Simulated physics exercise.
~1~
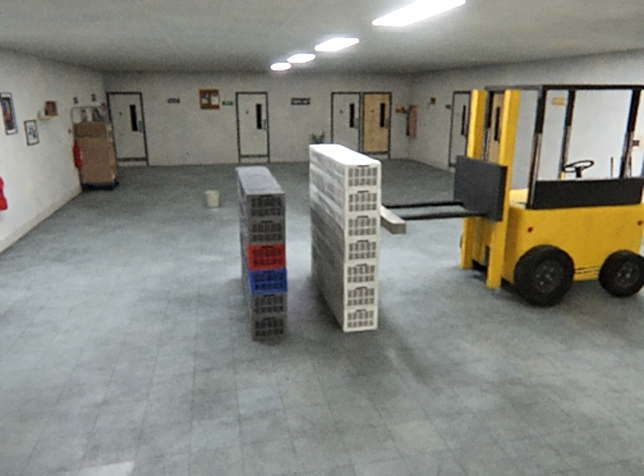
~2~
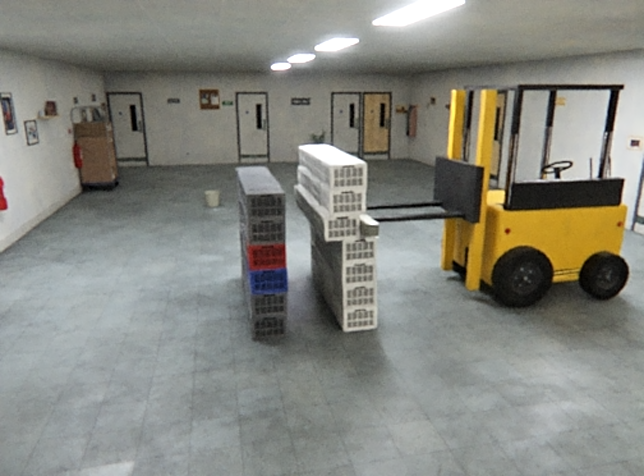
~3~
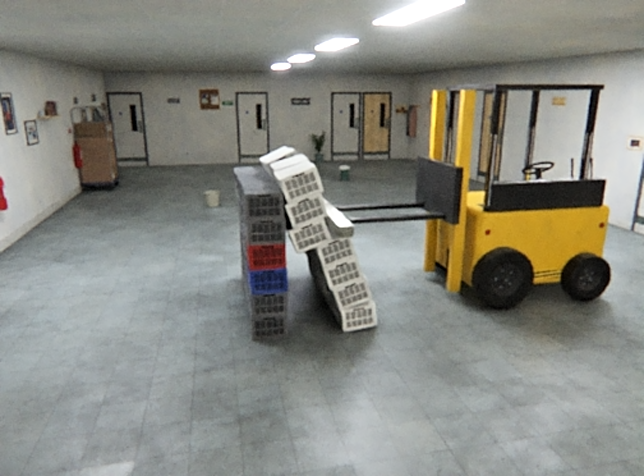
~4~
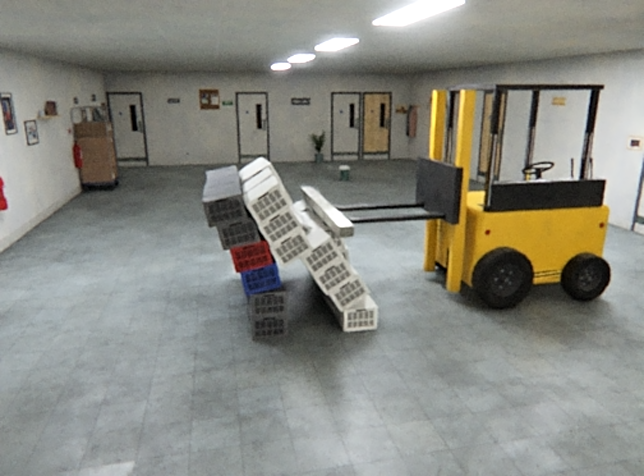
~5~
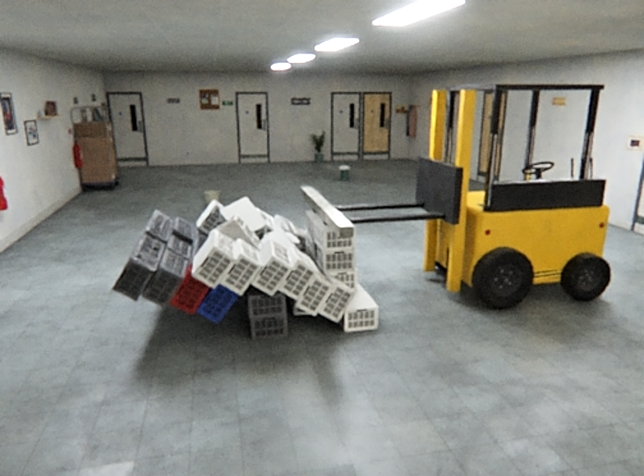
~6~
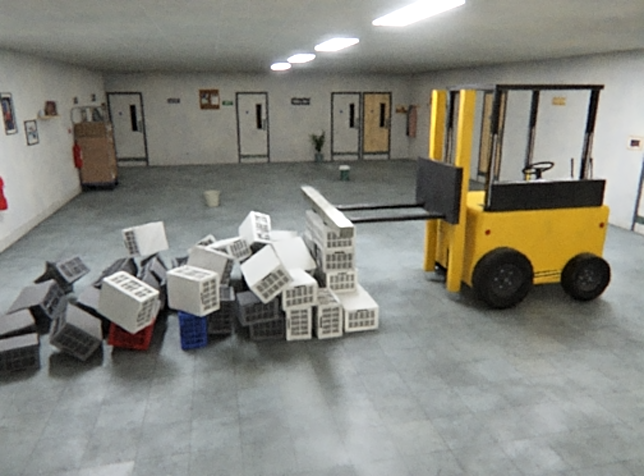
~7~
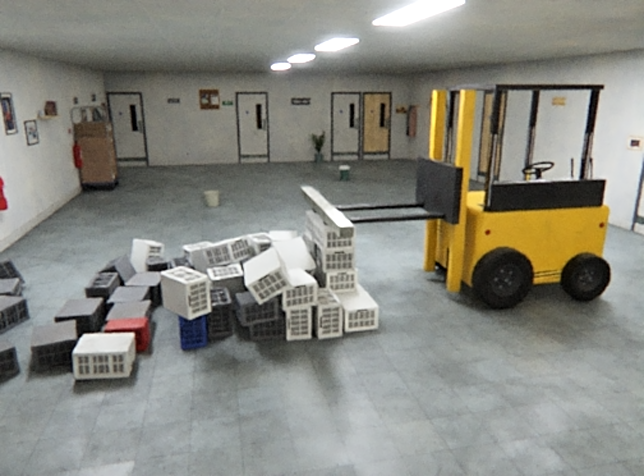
Yellow forklift driving left and pushing a pale crate stack into a darker one, both collapsing into a scattered heap.
